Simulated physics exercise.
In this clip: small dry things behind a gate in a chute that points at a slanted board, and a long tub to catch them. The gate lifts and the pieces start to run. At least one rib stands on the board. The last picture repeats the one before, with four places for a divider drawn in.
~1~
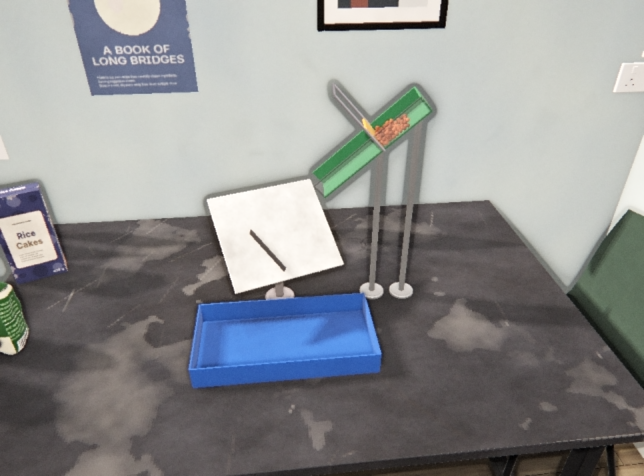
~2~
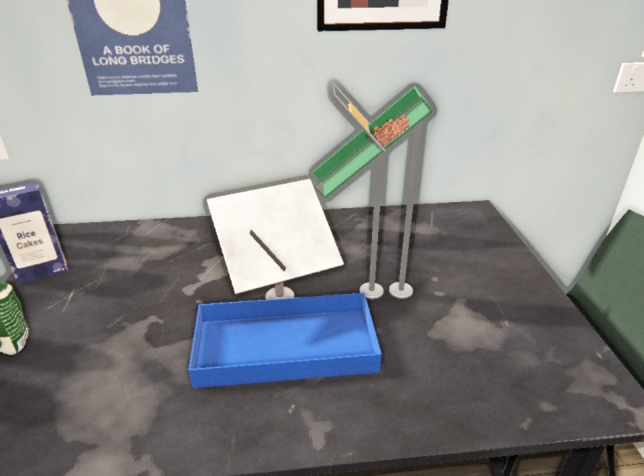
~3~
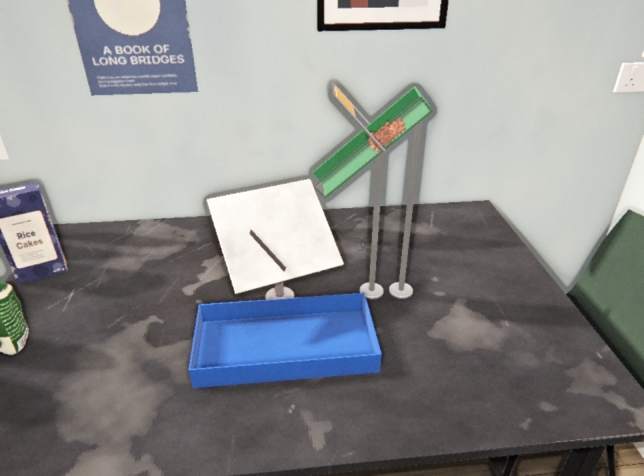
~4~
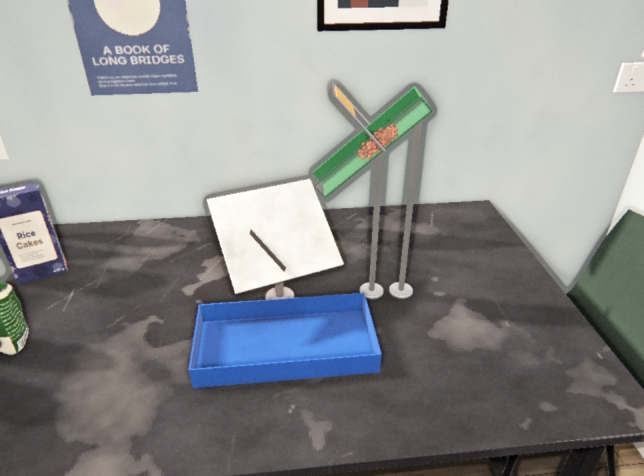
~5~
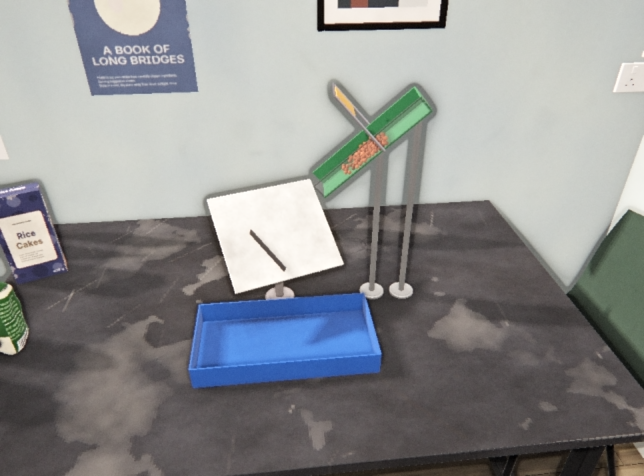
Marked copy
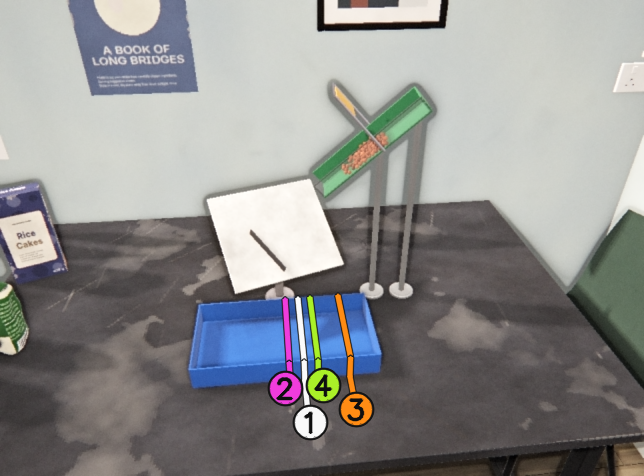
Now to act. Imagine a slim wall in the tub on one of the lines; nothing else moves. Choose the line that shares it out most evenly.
The best line is 4.
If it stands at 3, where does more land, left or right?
Left.
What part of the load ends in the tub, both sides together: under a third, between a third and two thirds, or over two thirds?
Over two thirds.
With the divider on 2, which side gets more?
Right.
On the marked copy, line 1 crosses the front rim at (304, 360); line 2 crosses the front rim at (289, 362); line 3 crosses the front rim at (350, 357); line 4 crosses the front rim at (318, 359).
Choosing 1, of what is caught, a stray few on the left of the divider, nearly all on the right.
Choosing 2, of what is caught, none on the left of the divider, all on the right.
Choosing 3, of what is caught, nearly all on the left of the divider, a stray few on the right.
Choosing 4, of what is caught, about half on the left of the divider, about half on the right.
